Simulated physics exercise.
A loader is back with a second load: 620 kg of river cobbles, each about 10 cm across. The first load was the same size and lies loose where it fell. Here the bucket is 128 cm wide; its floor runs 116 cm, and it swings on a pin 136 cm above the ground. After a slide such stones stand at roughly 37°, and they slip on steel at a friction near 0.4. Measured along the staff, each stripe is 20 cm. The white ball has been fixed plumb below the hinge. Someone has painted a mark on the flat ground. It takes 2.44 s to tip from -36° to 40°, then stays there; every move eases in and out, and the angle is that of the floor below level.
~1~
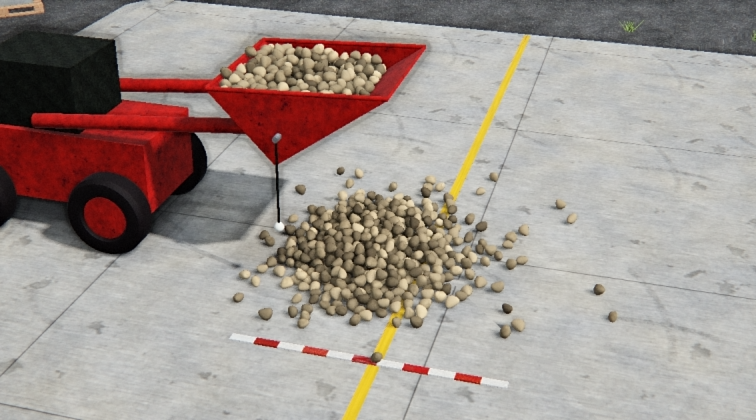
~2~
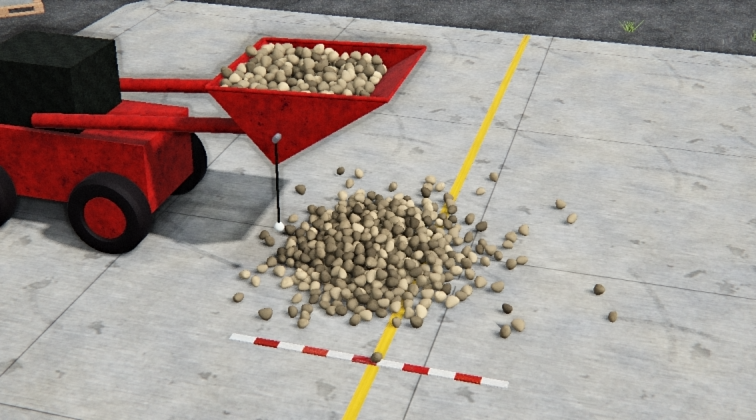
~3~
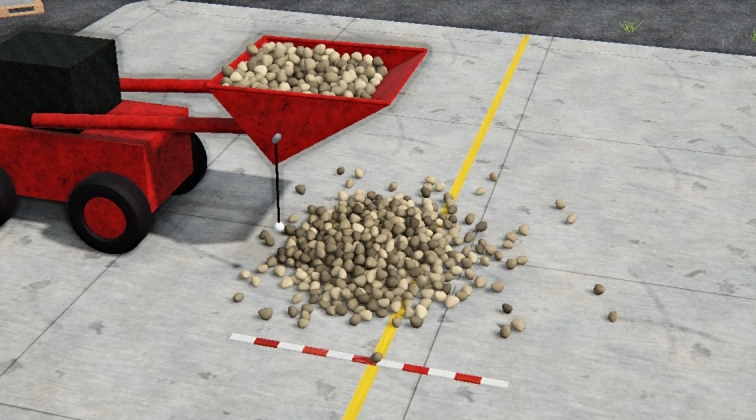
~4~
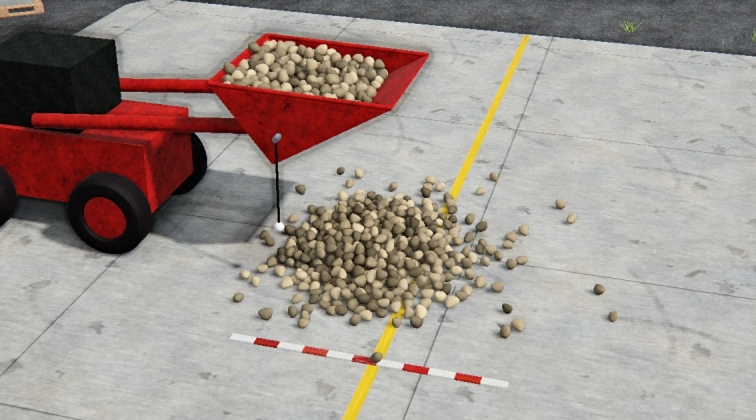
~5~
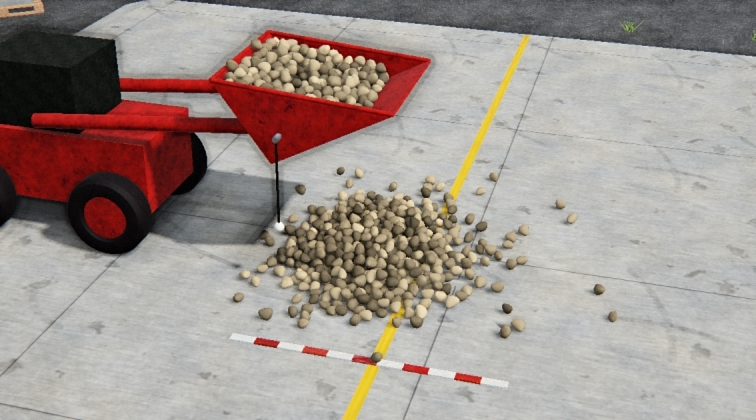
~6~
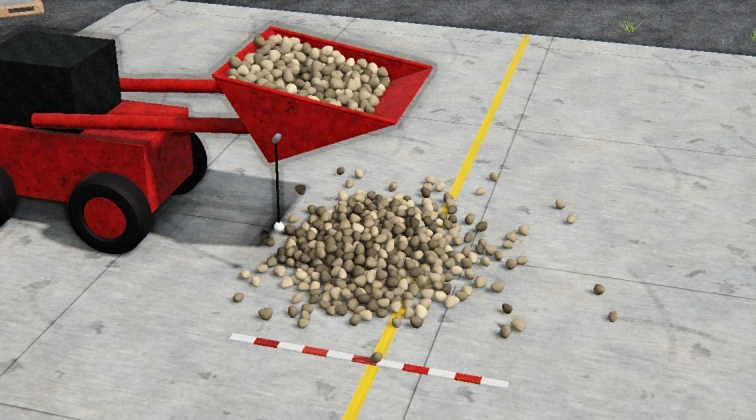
On a pale concrete yard with a yellow line, seen from above at an angle, a red wheeled loader stands at the left. Its red bucket holds tan and brown rounded stones above a loose heap of similar stones near the center, with a red-and-white striped staff lying in front. The bucket slowly tilts forward, its right lip dipping slightly, while the heap, loader and camera stay still.
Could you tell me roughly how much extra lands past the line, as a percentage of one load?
Roughly 75 per cent of a load more.
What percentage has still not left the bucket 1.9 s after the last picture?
20 % still inside.
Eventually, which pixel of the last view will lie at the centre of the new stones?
Their centre ends up near (445, 250).
Then, 1.2 s after the last picture the floor is at 28°; in per cent of one load, 95 in the bucket, 88 short of the line, 17 past the line; the foremost stones are at (550, 278).
Then, 1.9 s after the last picture the floor is at 40°; in per cent of one load, 18 in the bucket, 121 short of the line, 61 past the line; the foremost stones are at (551, 281).
Then, 2.3 s after the last picture the floor is at 40°; in per cent of one load, 0 in the bucket, 115 short of the line, 85 past the line; the foremost stones are at (565, 263).
Then, 5.1 s after the last picture the floor is at 40°; in per cent of one load, 0 in the bucket, 108 short of the line, 92 past the line; the foremost stones are at (573, 288). Net gain past the line, 75.
